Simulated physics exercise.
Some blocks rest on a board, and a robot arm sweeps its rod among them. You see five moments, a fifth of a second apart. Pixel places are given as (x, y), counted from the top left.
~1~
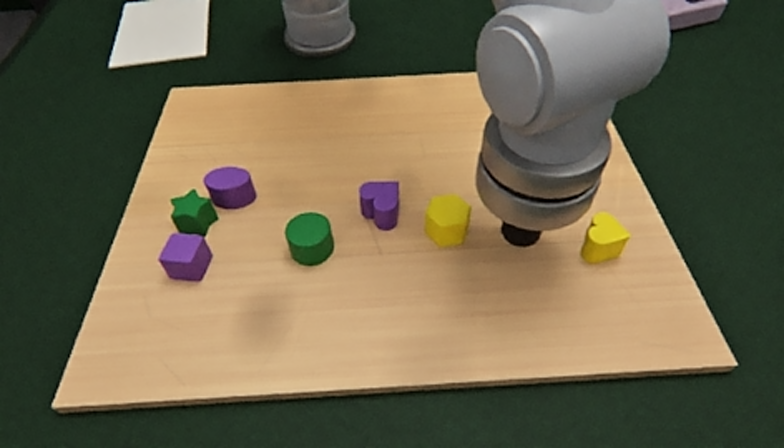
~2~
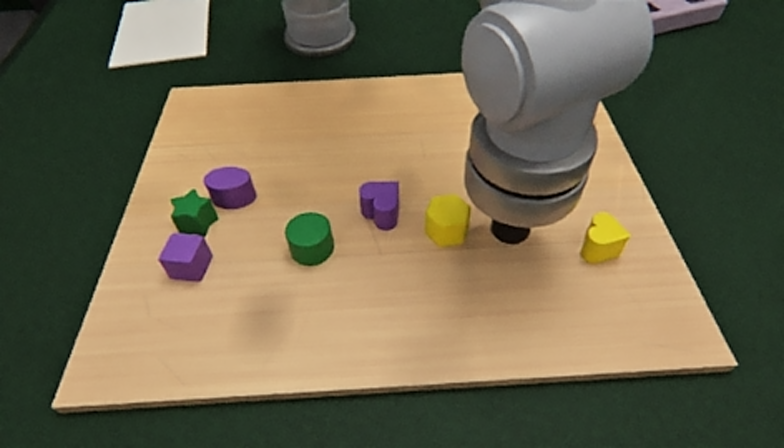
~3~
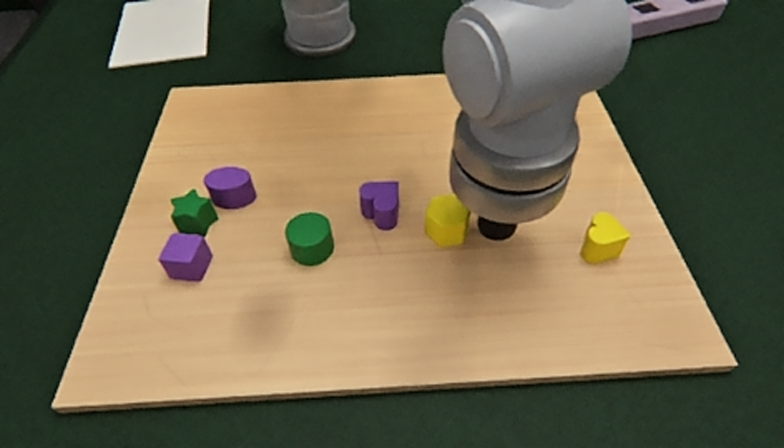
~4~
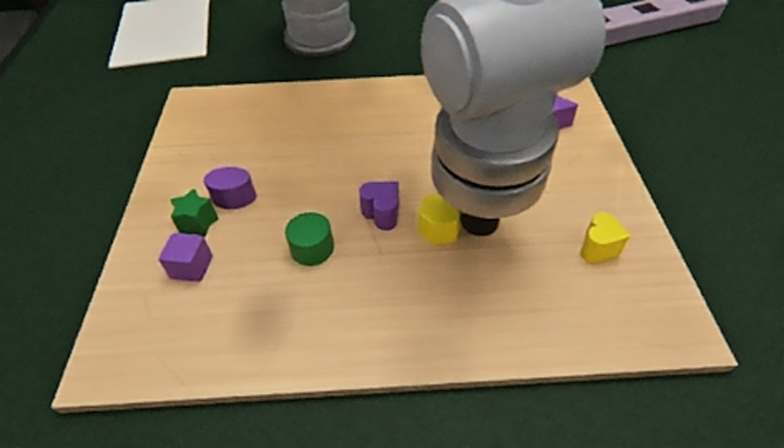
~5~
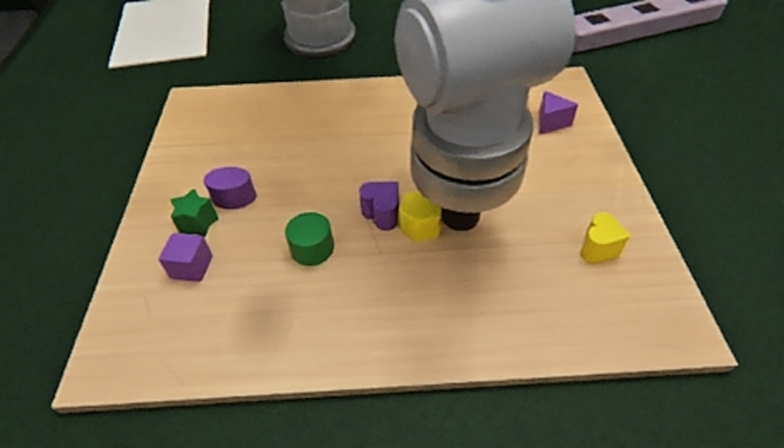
In this clip, a robot arm above a wooden board of purple, green and yellow blocks moves its rod left toward the yellow hexagon, then pushes the hexagon left beside the purple heart, while the other blocks stay still.
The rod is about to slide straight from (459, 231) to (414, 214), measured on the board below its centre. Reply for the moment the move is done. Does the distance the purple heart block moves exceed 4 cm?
I'd say yes.
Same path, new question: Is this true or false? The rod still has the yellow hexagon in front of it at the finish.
True
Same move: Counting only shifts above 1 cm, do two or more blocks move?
Yes
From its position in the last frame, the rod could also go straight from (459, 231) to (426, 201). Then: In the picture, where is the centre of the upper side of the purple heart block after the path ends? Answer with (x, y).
Its top centre is at about (354, 193).
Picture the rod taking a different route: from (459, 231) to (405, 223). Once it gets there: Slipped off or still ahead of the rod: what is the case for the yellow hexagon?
In front, I predict.
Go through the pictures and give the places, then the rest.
Rod tip (520, 233); block tops, purple heart block (381, 193); yellow hexagon (449, 209), in the first picture.
Rod (510, 231); blocks unchanged, in the second picture.
Rod (496, 227); blocks unchanged, in the third picture.
Rod (480, 223); yellow hexagon (441, 208), in the fourth picture.
Rod (461, 218); purple heart block (381, 193); yellow hexagon (422, 204), in the fifth picture.
The first path, step by step. Halfway along, rod (436, 209); purple heart block (361, 190); yellow hexagon (397, 198).
At the end, rod (414, 201); purple heart block (339, 187); yellow hexagon (375, 191), turned 15° anticlockwise.
